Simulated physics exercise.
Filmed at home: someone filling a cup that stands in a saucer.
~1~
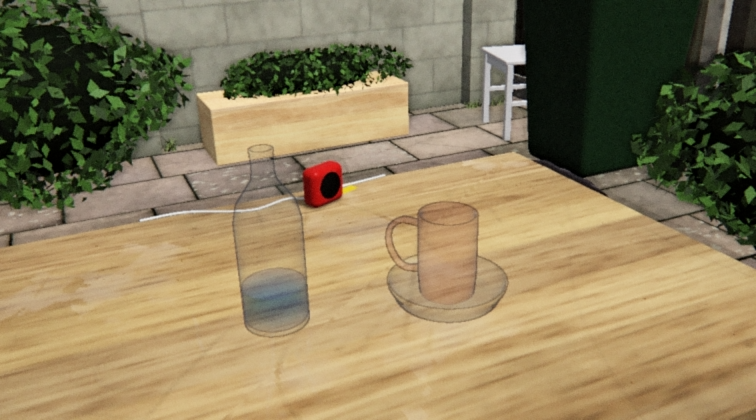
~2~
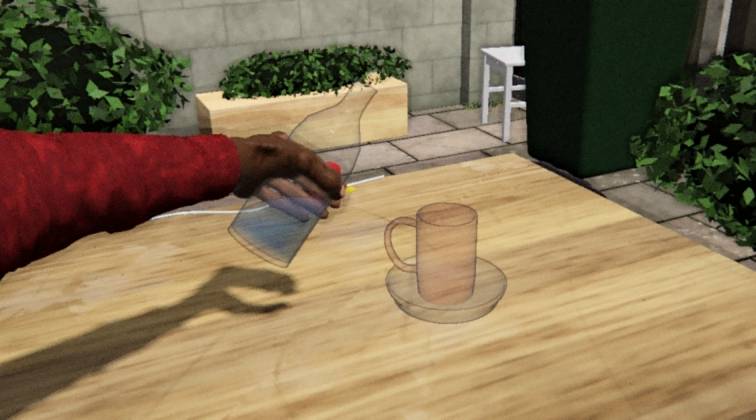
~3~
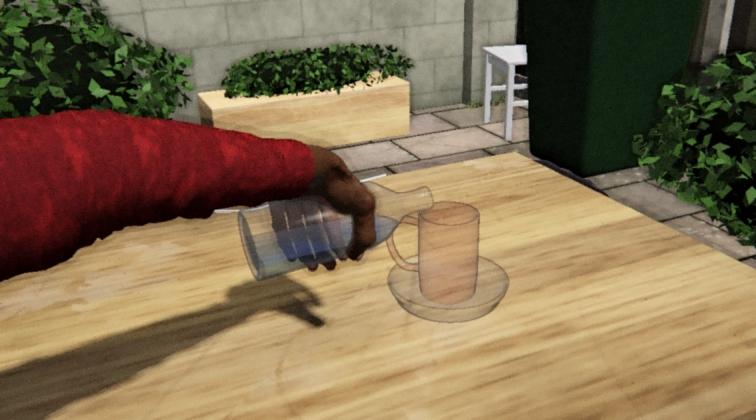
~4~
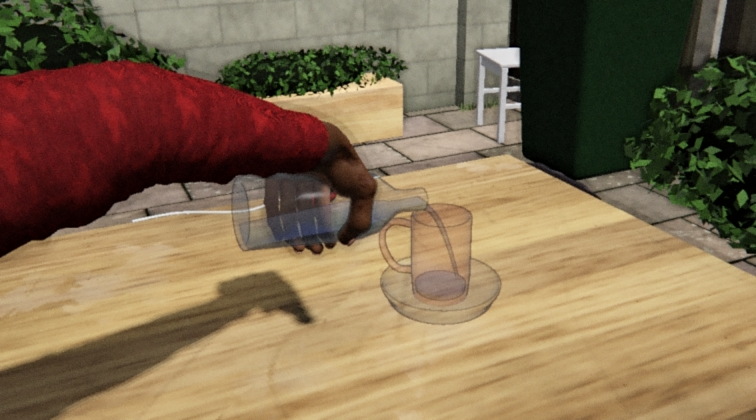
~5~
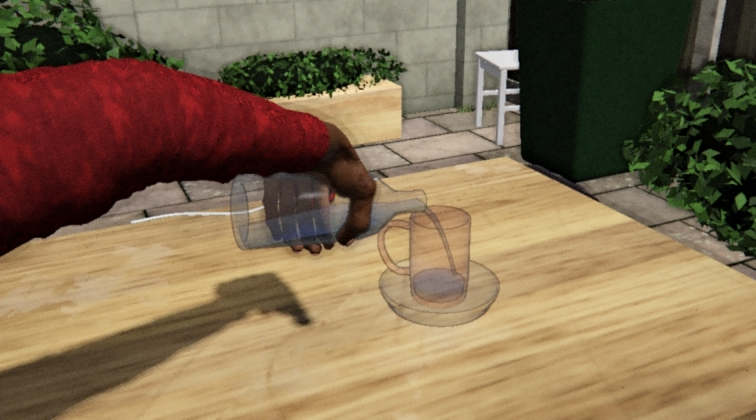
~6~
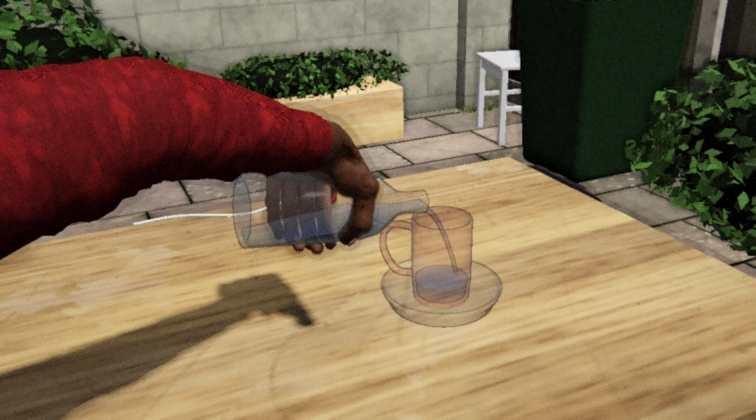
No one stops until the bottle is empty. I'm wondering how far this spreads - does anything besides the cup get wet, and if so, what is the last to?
Contained by the cup.
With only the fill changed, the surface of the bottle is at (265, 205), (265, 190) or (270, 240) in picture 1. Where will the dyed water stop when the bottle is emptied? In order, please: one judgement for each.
As listed: On to the top, over both, reaches the saucer.
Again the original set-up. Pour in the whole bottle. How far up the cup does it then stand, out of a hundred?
It stands at about 55 in a hundred of the cup's height.
Next, the cup is about a third full; the saucer is dry.
After that, the cup is about half full; the saucer is dry.
Finally, the cup is about half full; the saucer is dry.
